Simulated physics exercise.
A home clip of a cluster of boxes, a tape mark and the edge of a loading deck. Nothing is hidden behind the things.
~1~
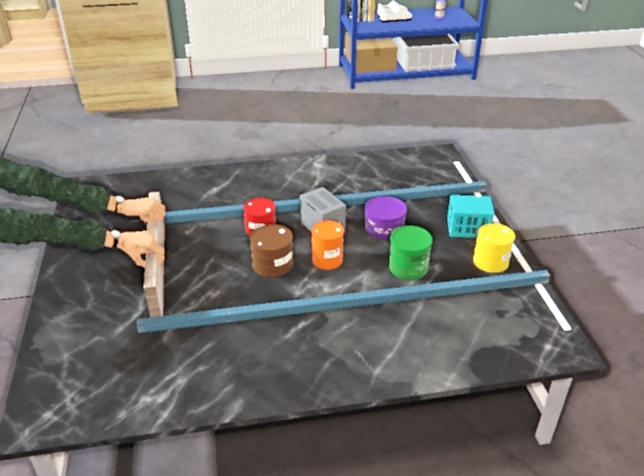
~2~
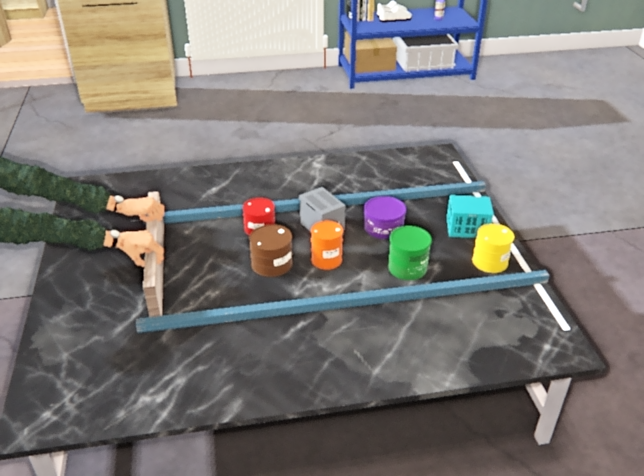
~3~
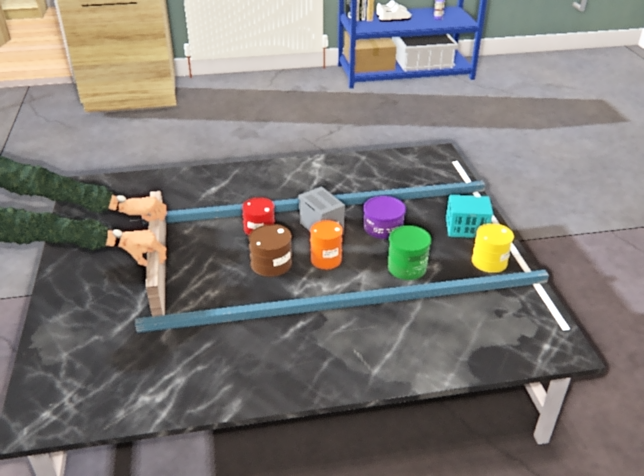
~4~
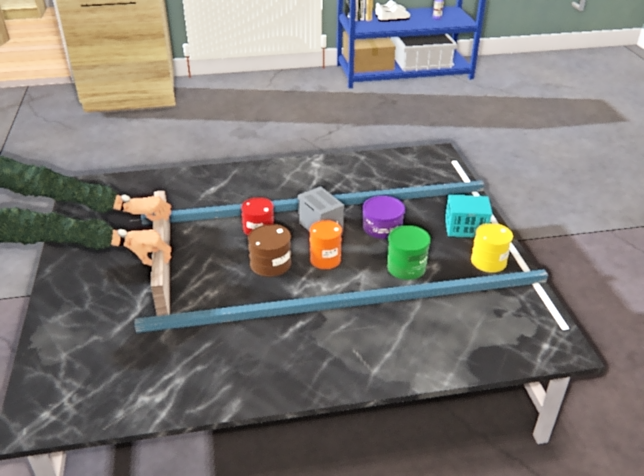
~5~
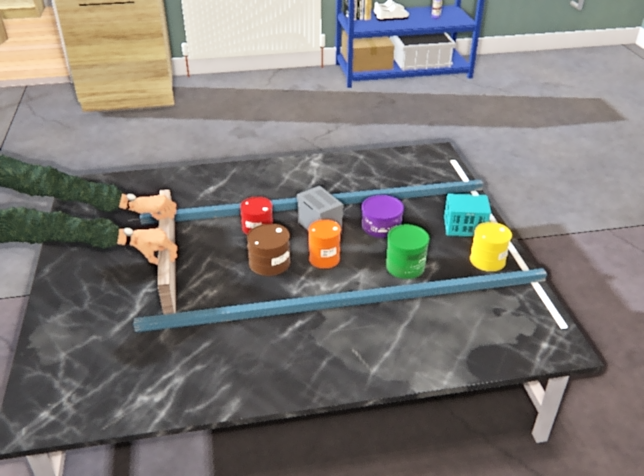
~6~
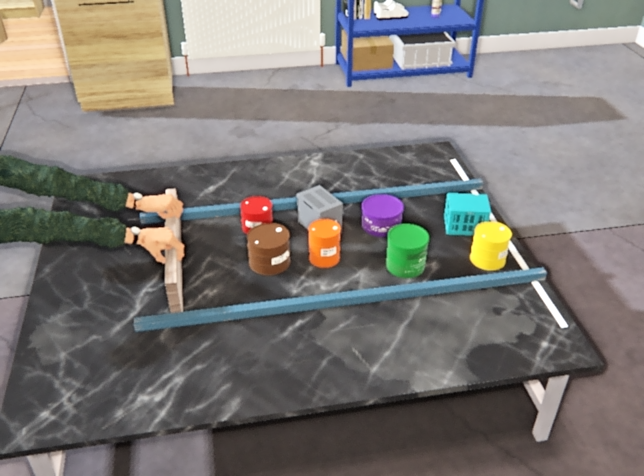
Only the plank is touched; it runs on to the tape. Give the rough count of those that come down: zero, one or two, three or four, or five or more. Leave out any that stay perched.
Outcome: The number that fall off is five or more.
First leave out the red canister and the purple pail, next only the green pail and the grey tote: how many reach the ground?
The counts: 6 and 6.
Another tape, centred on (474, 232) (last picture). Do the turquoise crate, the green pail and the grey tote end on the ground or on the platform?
The turquoise crate tumbles off; the green pail survives; the grey tote is kept.
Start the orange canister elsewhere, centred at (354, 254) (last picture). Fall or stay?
Then it is lost.
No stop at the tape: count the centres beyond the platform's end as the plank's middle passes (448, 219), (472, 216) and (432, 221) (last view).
In that order 2, 4 and 1.
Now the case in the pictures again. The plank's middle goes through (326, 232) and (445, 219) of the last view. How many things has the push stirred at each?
The counts are 5 and 8.
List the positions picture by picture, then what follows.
Yellow canister (494, 248); turquoise crate (470, 217); green pail (410, 253); plank (156, 253); tape (503, 232), in the first picture.
Turquoise crate (470, 217); plank (155, 252), in the second picture.
Green pail (409, 253); orange canister (326, 245), in the third picture.
Yellow canister (492, 248); purple pail (383, 217), in the fourth picture.
Turquoise crate (467, 215); brown canister (269, 249), in the fifth picture.
Yellow canister (491, 246); turquoise crate (467, 214); green pail (407, 251); plank (174, 249); tape (500, 230), in the sixth picture.
Soon after, none off yet; yellow canister at rest near (491, 246); turquoise crate at rest near (467, 214); green pail at rest near (407, 251).
Then, none off yet; yellow canister at rest near (491, 246); turquoise crate at rest near (467, 214); green pail moved a little near (413, 254).
Further on, one off so far; yellow canister moved about its own width near (533, 251); turquoise crate falling near (527, 246); green pail moved well along near (481, 252).
By the end, the number that fall off is five or more; fallen, red canister, brown canister, orange canister, grey tote, purple pail, green pail, turquoise crate and yellow canister.
